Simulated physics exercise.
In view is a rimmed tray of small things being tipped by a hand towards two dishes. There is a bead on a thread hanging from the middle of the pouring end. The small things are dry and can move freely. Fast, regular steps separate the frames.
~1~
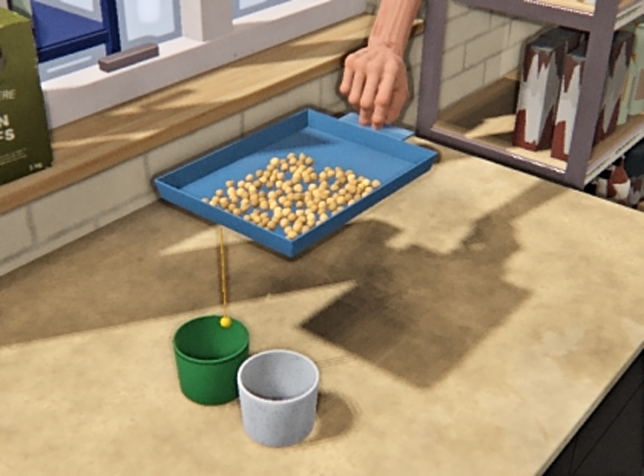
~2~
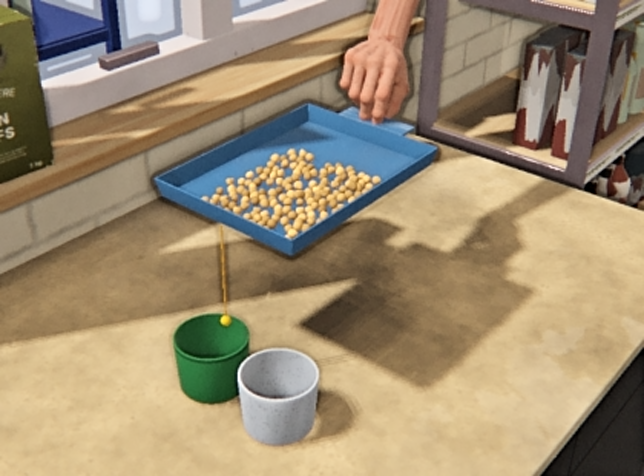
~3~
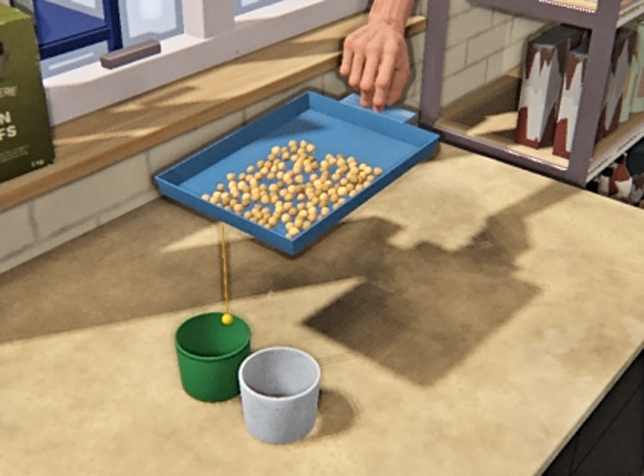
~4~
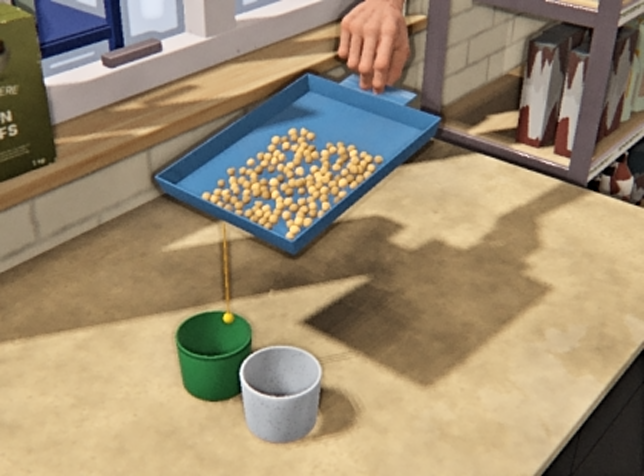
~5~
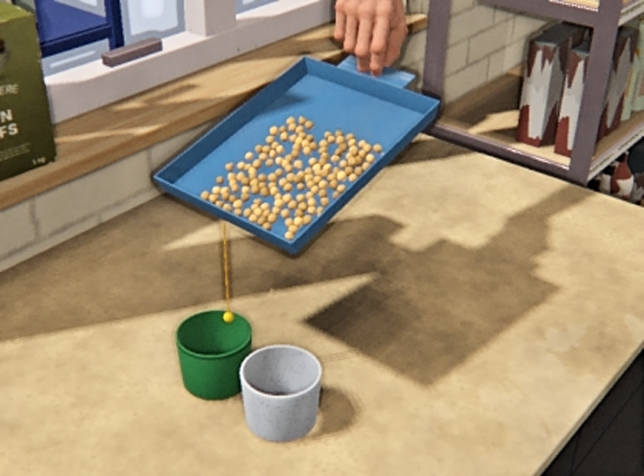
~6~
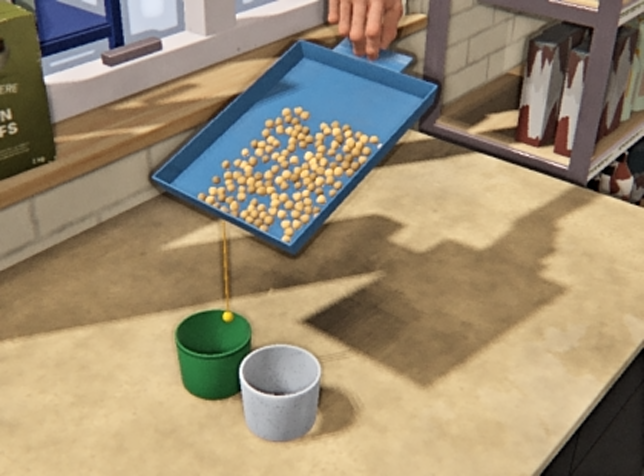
A blue tray of dried chickpeas was tilted gradually by a hand raising its far end above a green dish and a pale gray one, and a few chickpeas shifted slightly.
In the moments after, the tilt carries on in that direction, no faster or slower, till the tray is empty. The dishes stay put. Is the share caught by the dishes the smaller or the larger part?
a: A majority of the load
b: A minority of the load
Answer: B.
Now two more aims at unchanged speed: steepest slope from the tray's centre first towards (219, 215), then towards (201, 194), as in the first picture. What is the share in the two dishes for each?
10 % and 0 %.
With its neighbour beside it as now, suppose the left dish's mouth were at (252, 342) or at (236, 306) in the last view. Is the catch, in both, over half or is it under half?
Result, first setup: A minority share; second setup: A minority share.
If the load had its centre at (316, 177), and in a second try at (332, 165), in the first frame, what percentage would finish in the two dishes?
About 30 % and 30 %.
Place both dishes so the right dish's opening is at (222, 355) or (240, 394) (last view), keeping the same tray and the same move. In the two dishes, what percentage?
First placement: 40 per cent; second placement: 70 per cent.
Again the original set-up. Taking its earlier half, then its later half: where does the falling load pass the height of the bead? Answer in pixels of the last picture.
At (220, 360) for the first part, then at (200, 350) for the others.
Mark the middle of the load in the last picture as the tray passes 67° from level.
The middle of the pieces sits at roughly (252, 193).
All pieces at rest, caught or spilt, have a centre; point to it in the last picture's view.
Last view, resting centre - approx. (193, 440).
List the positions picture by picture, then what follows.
The first frame shows corners of the pouring end at (161, 180) and (291, 238), level; middle of the load at (301, 197), dried chickpeas; left dish at (185, 375); right dish at (252, 416); bead on its thread at (226, 322).
The second frame shows corners of the pouring end at (161, 178) and (291, 236), level; middle of the load at (301, 194).
The third frame shows corners of the pouring end at (162, 177) and (292, 236), tipped barely, level across its low end; middle of the load at (302, 189).
The fourth frame shows corners of the pouring end at (162, 176) and (292, 237), tipped a little, level across its low end; middle of the load at (302, 182).
The fifth frame shows corners of the pouring end at (160, 175) and (291, 238), tipped clearly, level across its low end; middle of the load at (301, 176).
The sixth frame shows corners of the pouring end at (159, 176) and (290, 240), tipped clearly, level across its low end; middle of the load at (298, 171), a small part on the move; left dish at (187, 370); right dish at (254, 410).
Soon, tray tipped steeply; all on the tray.
A while on, tray tipped past a quarter turn; about a third on the tray; a stray few in the right dish; a stray few in the left dish; a stray few outside both; about two thirds in the air.
Towards the end, tray tipped past a quarter turn; about a quarter in the right dish; a small part in the left dish; most outside both.
Finally, tray tipped past a quarter turn; about a quarter in the right dish; a small part in the left dish; most outside both.
